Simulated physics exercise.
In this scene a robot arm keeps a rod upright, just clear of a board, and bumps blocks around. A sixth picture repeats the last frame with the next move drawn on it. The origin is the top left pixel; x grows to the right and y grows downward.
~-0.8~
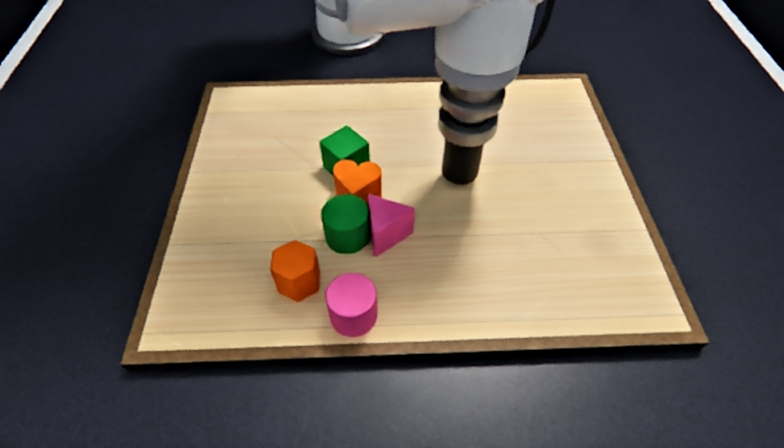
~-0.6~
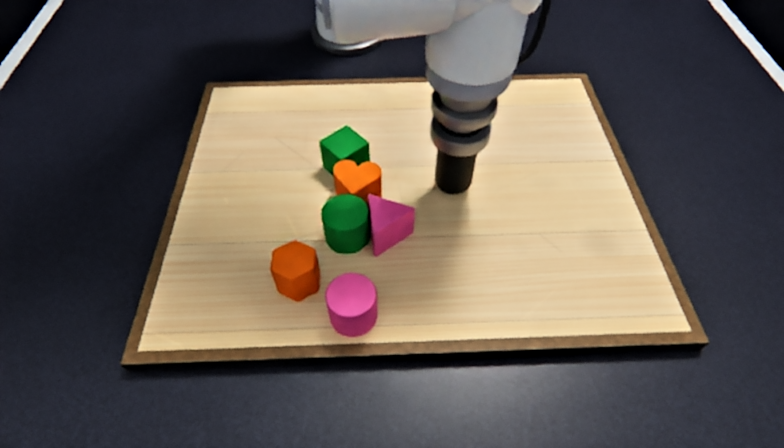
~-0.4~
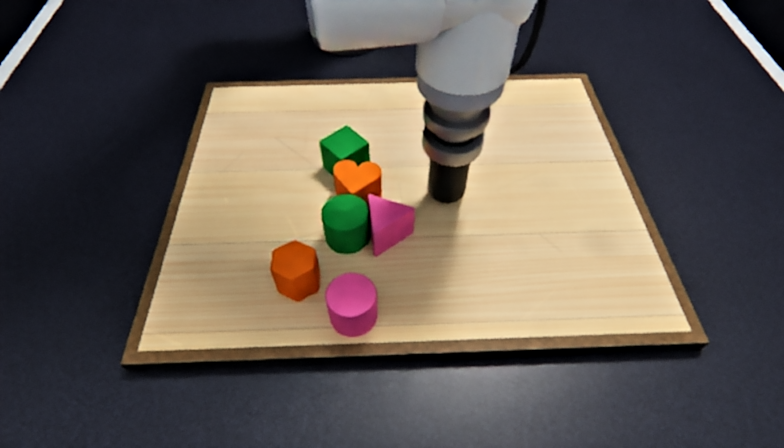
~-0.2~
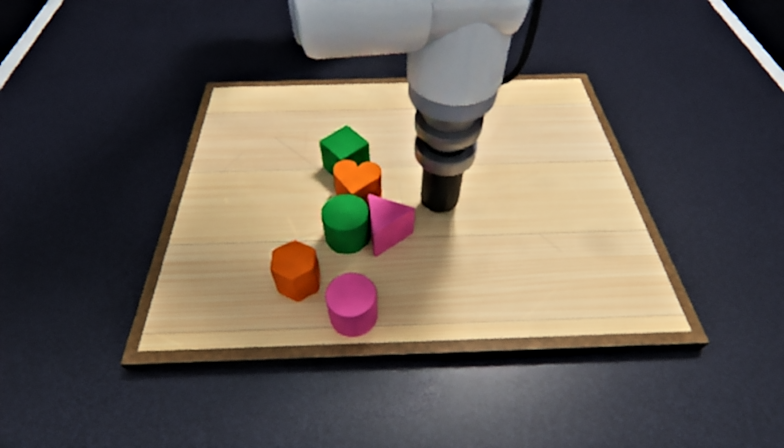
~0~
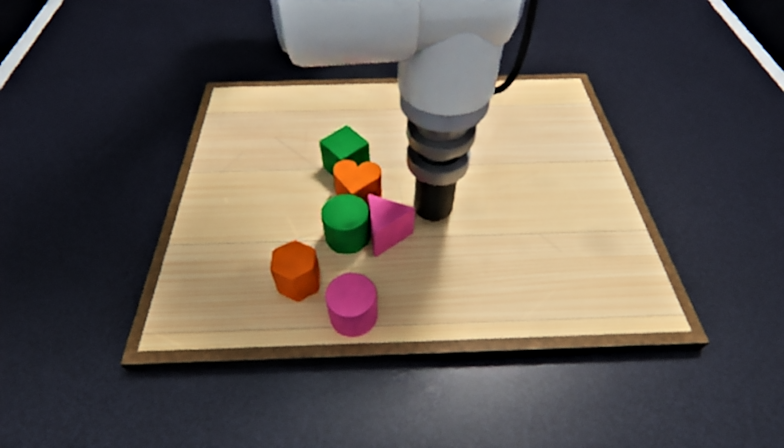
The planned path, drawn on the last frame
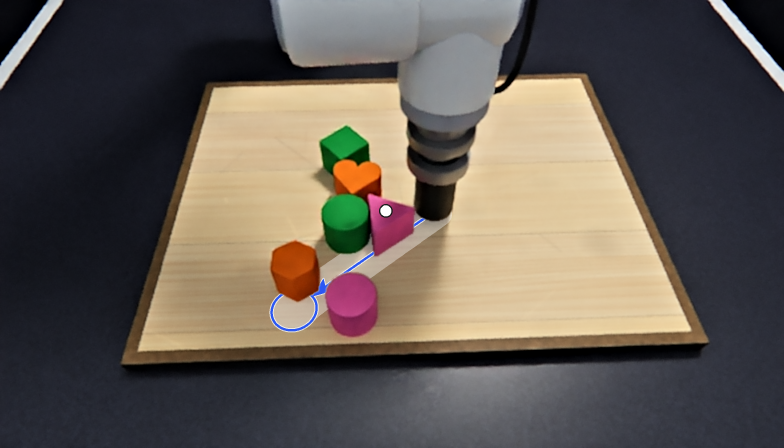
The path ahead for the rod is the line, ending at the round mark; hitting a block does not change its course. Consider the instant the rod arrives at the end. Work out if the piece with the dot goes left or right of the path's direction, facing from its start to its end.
Seen from start to end, it moves right.
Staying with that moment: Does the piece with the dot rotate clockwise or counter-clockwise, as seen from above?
I'd predict that, seen from above, the piece with the dot rotates clockwise.
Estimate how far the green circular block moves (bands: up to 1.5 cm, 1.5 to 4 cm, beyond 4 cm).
It moves between 1.5 and 4 cm.
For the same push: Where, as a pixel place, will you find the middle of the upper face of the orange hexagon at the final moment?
It ends at (239, 272).
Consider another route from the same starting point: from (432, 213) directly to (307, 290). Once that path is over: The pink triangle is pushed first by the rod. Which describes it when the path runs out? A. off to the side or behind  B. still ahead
My answer is option B.
The drawn path runs from (432, 213) to (294, 310); the dot is on the pink triangle.
On the path given first. One third of the way, rod at (390, 236); green circular block at (324, 212); pink triangle at (356, 232), turned 35° clockwise.
Two thirds of the way, rod at (343, 268); orange hexagon at (264, 268), turned 50° anticlockwise; green circular block at (313, 212); pink triangle at (301, 249), turned 80° clockwise.
At the end, rod at (293, 305); orange hexagon at (239, 272), turned 80° anticlockwise; green circular block at (313, 212); pink circular block not moved; pink triangle at (276, 252), turned 110° clockwise.
